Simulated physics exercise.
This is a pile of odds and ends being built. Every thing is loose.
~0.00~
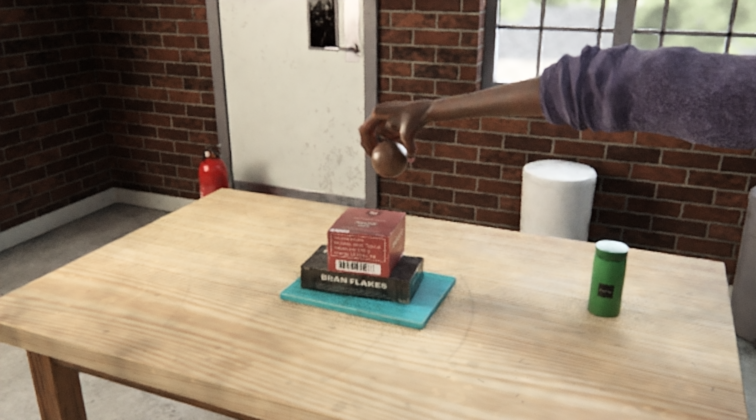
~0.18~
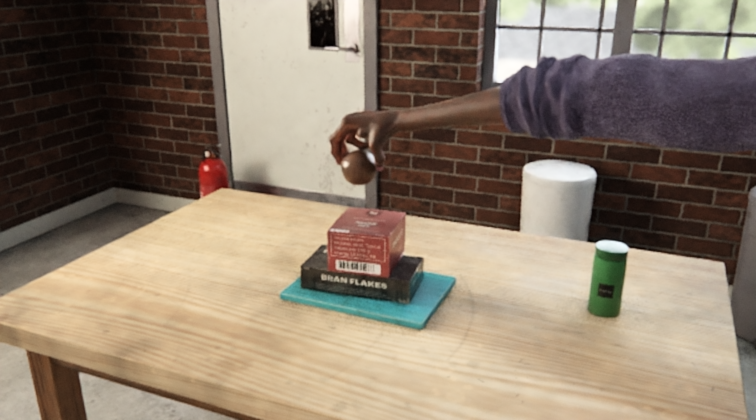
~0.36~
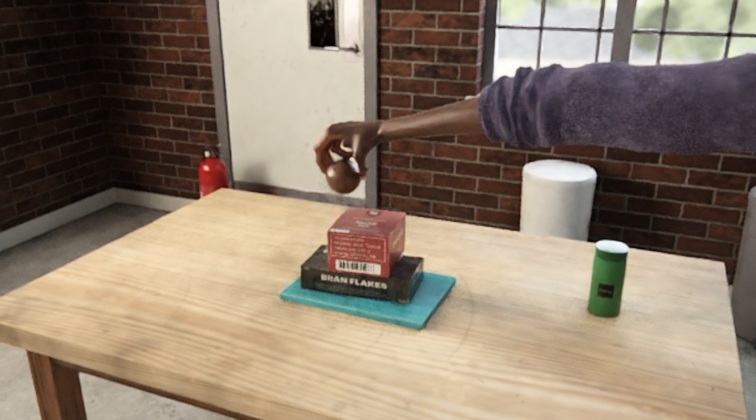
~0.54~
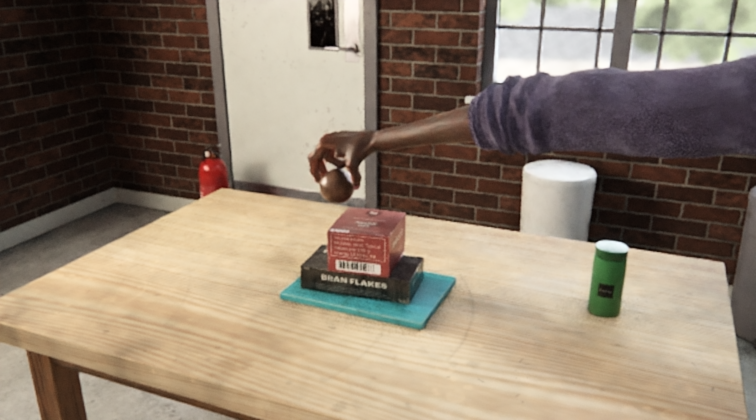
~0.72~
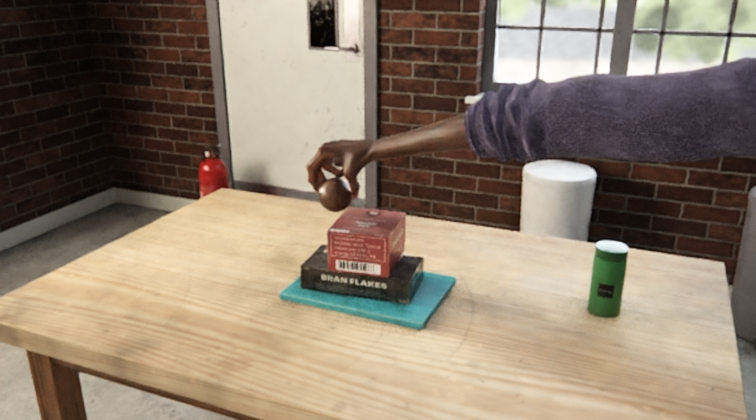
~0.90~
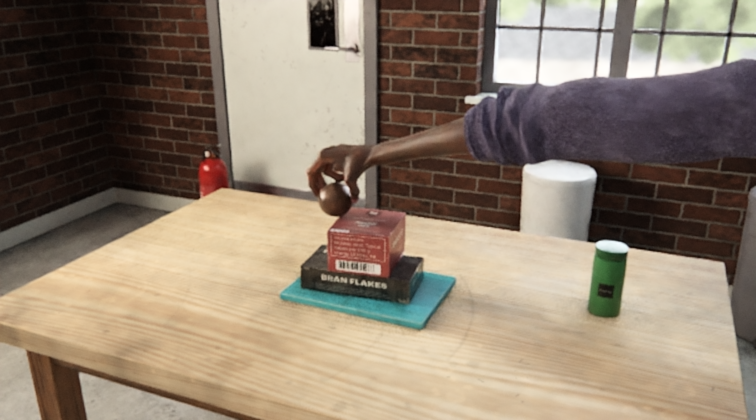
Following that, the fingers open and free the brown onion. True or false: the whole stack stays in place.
False.
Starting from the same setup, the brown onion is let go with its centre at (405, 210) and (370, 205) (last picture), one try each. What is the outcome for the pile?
Case one: The pile topples; case two: It stands firm.
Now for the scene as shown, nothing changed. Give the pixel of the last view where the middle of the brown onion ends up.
End position: Approximately (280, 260).
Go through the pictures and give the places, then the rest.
On its way; brown onion (390, 159); red box (368, 241), in the first picture.
On its way; brown onion (359, 167); green jar (608, 279), in the second picture.
On its way; brown onion (343, 177); red box (368, 241), in the third picture.
On its way; brown onion (337, 186); green jar (608, 279), in the fourth picture.
On its way; brown onion (335, 195); red box (368, 241), in the fifth picture.
Set down, still held; brown onion (336, 199); green jar (608, 279), in the sixth picture.
By 1.40 s, brown onion now fallen.
By 1.90 s, nothing new.
By 2.40 s, things are still on the move.
When it is over (4.0 s), fallen, brown onion; the other 4 as before. End places, in pixels of the last picture, brown onion near (281, 261). The pile comes apart.
